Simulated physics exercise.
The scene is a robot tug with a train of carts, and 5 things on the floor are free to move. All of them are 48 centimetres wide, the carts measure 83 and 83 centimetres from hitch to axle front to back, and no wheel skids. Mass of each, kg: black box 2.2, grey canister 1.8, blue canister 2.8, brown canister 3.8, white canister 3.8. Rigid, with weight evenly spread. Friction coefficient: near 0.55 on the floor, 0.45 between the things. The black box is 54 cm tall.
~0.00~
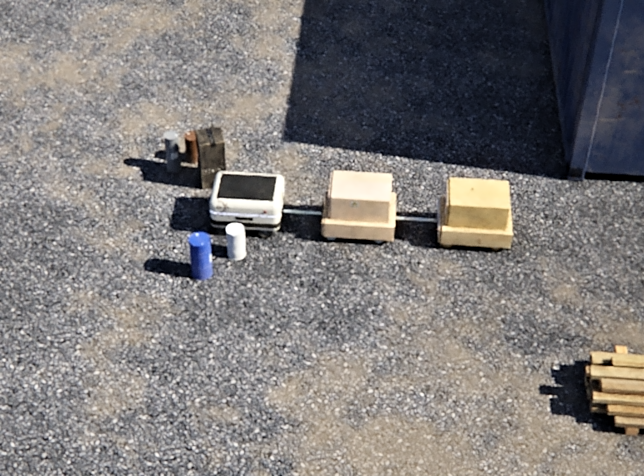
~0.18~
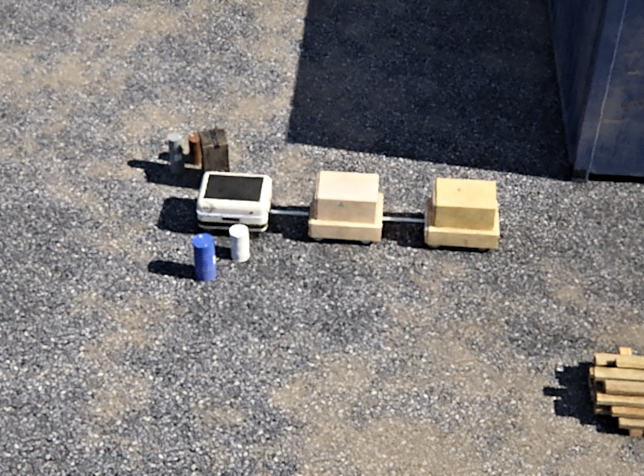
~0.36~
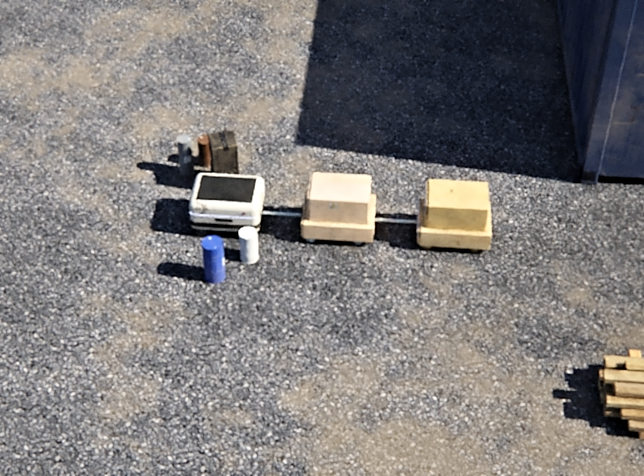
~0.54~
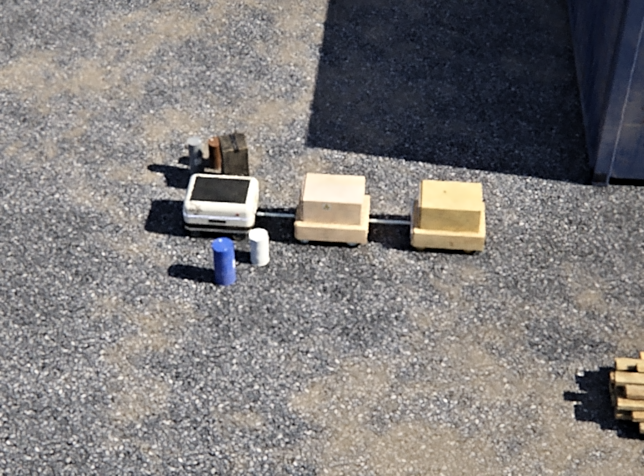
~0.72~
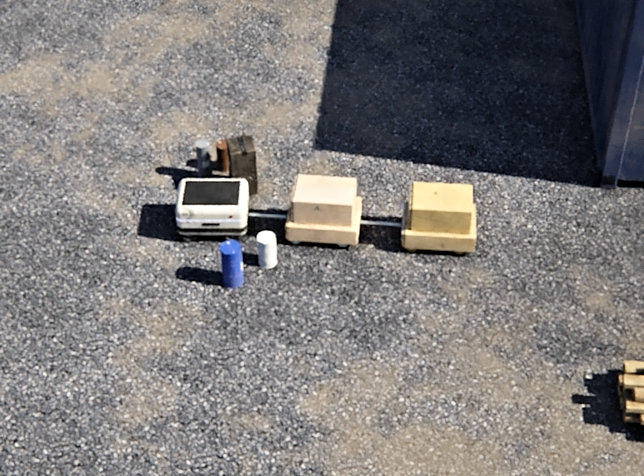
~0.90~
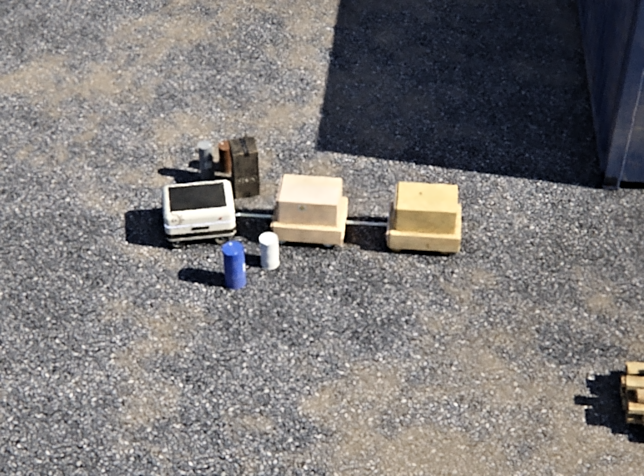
White robot tug pulling two pale box-shaped carts slowly leftward across gravelly ground, passing between upright canisters and a dark box.
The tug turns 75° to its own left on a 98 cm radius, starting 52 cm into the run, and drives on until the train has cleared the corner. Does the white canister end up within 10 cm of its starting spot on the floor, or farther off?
Near its start.
Around 1.80 s, 151 cm covered.
Around 3.10 s, 260 cm covered.
Around 4.40 s, 370 cm covered.
Finally (5.9 s), all 5 still in place (within 10 cm). Final places as that camera would see them, white canister near (269, 252).
